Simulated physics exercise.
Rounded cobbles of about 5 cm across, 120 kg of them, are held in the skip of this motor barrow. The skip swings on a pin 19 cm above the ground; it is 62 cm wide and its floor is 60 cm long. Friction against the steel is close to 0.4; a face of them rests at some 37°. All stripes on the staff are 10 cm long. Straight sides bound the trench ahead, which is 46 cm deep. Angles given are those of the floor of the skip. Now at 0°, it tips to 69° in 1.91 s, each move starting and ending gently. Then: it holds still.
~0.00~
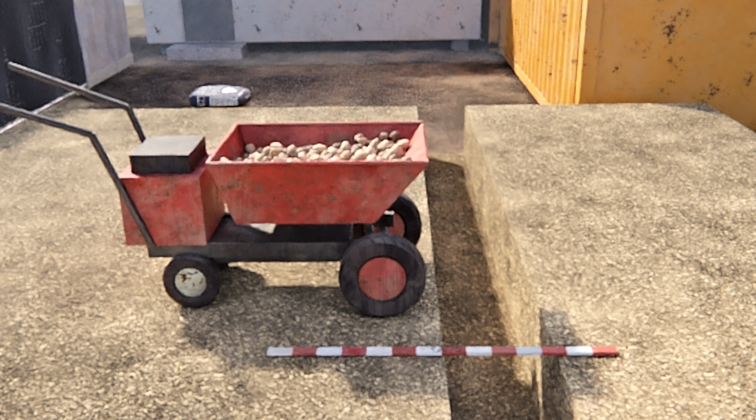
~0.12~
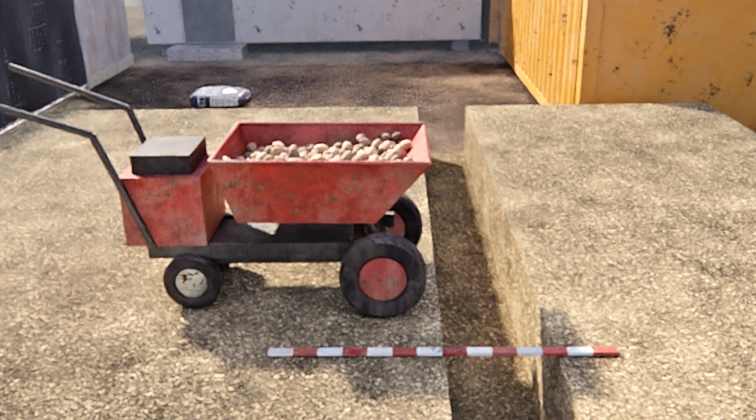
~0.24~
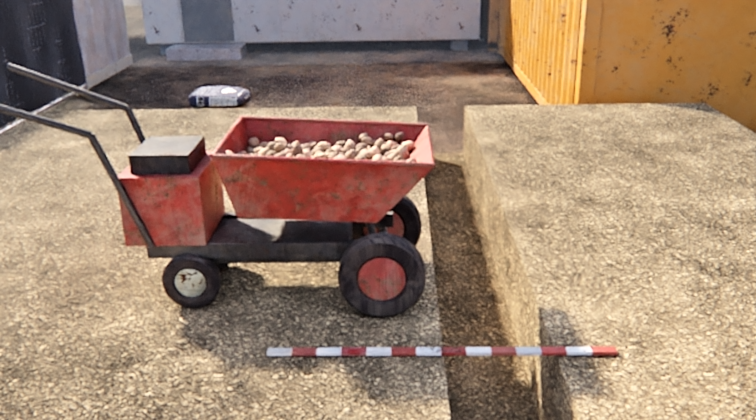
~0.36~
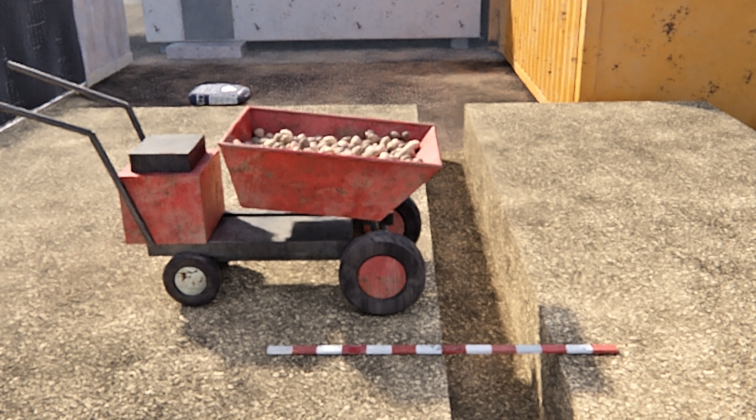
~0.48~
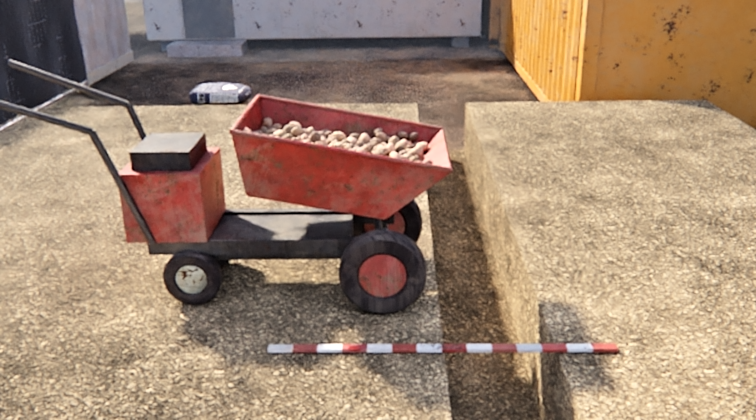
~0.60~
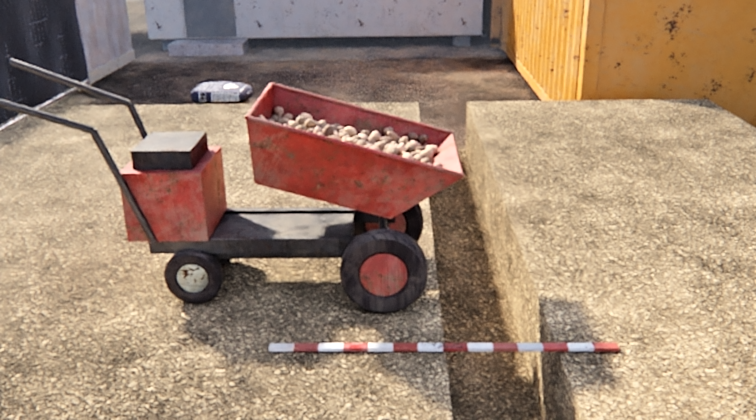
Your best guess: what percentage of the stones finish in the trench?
My guess is about 54 per cent.
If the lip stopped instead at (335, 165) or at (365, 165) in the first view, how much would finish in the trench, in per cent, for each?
Result: Close to 100 then close to 100 per cent.
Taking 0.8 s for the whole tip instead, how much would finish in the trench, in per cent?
With that change, it comes to around 40 per cent.
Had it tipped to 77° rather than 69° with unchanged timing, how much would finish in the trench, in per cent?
In that case around 50 percent.
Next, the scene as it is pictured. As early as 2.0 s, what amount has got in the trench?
Some 15 per cent.
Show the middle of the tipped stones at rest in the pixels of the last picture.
Somewhere near pixel (523, 344).
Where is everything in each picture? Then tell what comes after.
In the first frame, the skip is at 0°, its lip at (428, 163); the top of the load is at (369, 146).
In the second frame, the skip is at 1°, its lip at (430, 164); the top of the load is at (355, 147); the stones move at 0.1 m/s on average.
In the third frame, lip at (434, 165), floor tilted 3°, highest stones at (338, 145); the stones move at 0.2 m/s on average.
In the fourth frame, the skip is at 6°, its lip at (442, 167); the top of the load is at (281, 142); the stones move at 0.3 m/s on average.
In the fifth frame, the skip is at 11°, its lip at (452, 170); the top of the load is at (283, 133); the stones move at 0.4 m/s on average.
In the sixth frame, the skip is at 16°, its lip at (463, 176); the top of the load is at (287, 123); the stones move at 0.4 m/s on average.
After 1.4 s the floor is at 58°; 100 % in the skip; the foremost stones are at (508, 222).
After 2.0 s the floor is at 69°; 51 % in the skip, 16 % in the trench, 33 % past the trench; the foremost stones are at (629, 282).
After 2.4 s the floor is at 69°; 24 % in the skip, 28 % in the trench, 48 % past the trench; the foremost stones are at (705, 293).
After 4.3 s the floor is at 69°; 0 % in the skip, 54 % in the trench, 46 % past the trench; the foremost stones are at (735, 285).
